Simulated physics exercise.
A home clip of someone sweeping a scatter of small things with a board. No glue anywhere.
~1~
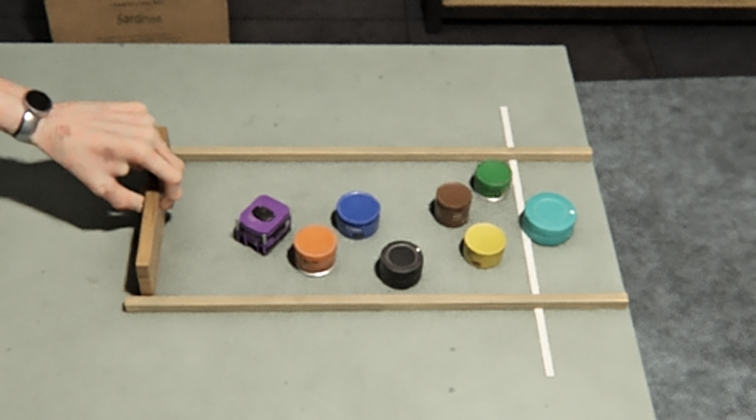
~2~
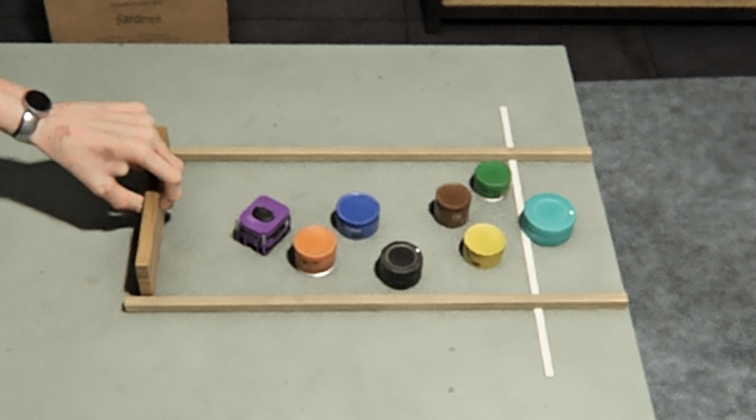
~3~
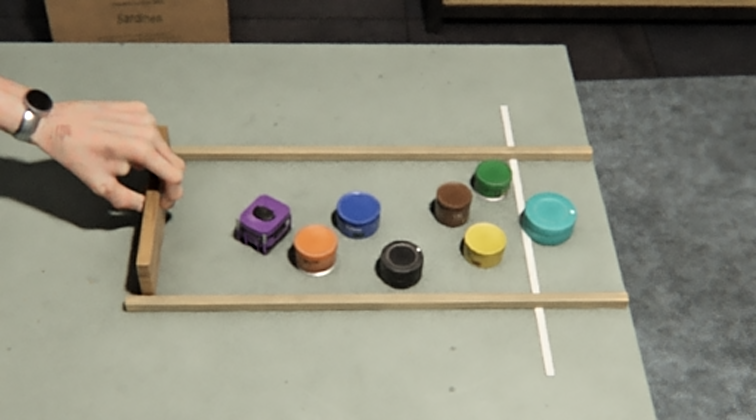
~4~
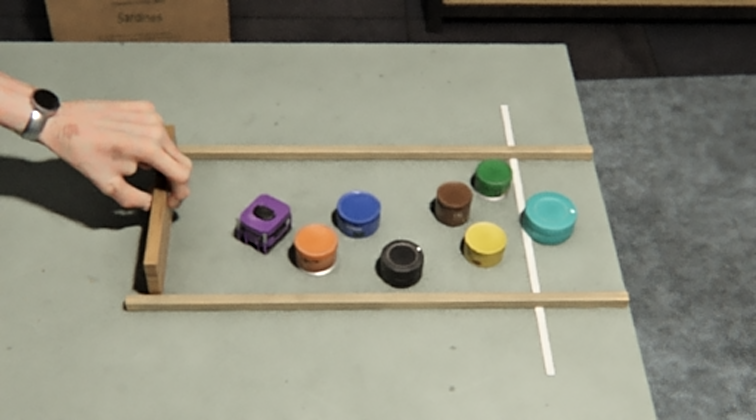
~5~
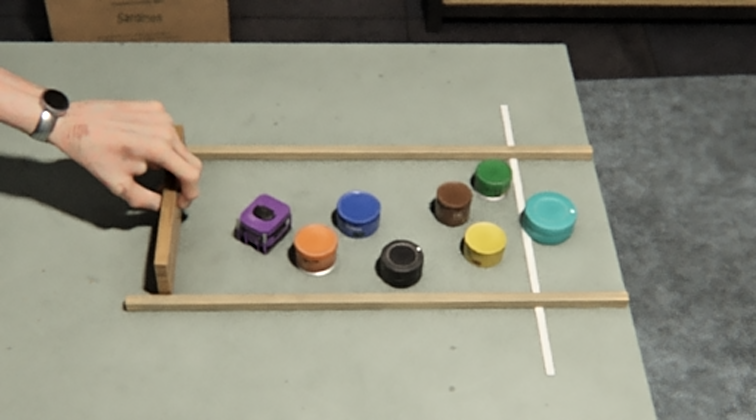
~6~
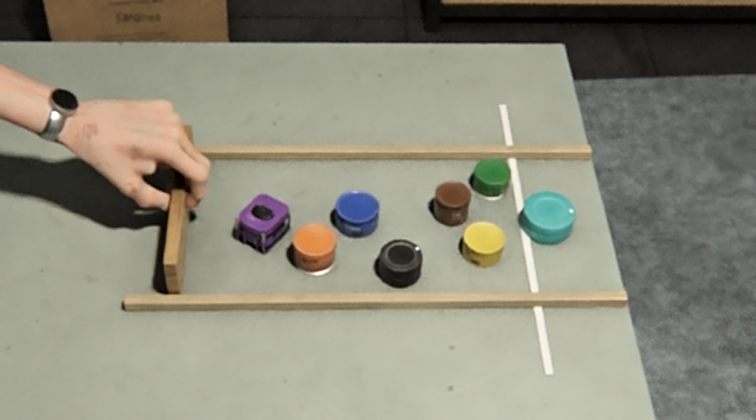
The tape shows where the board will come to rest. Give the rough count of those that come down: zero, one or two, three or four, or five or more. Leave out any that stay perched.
Outcome: The number that fall off is one or two.
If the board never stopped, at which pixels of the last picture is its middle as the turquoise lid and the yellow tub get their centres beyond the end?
About (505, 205), and (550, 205) for the other.
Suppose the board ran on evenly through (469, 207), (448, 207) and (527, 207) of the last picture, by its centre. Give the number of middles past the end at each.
It would be 0, 0 and 1.
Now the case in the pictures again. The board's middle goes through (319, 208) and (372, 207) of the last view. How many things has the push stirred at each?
3 and 5.
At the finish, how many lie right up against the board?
In contact: 3.
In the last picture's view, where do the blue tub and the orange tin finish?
The blue tub stops around (579, 211); the orange tin around (550, 241).
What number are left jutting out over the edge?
Overhanging: 0.
Soon after, none off yet; turquoise lid at rest near (548, 218); green pot at rest near (492, 179); yellow tub at rest near (483, 245).
After that, none off yet; turquoise lid at rest near (548, 218); green pot at rest near (494, 177); yellow tub at rest near (484, 246).
In the end, the number that fall off is one or two; gone, turquoise lid.
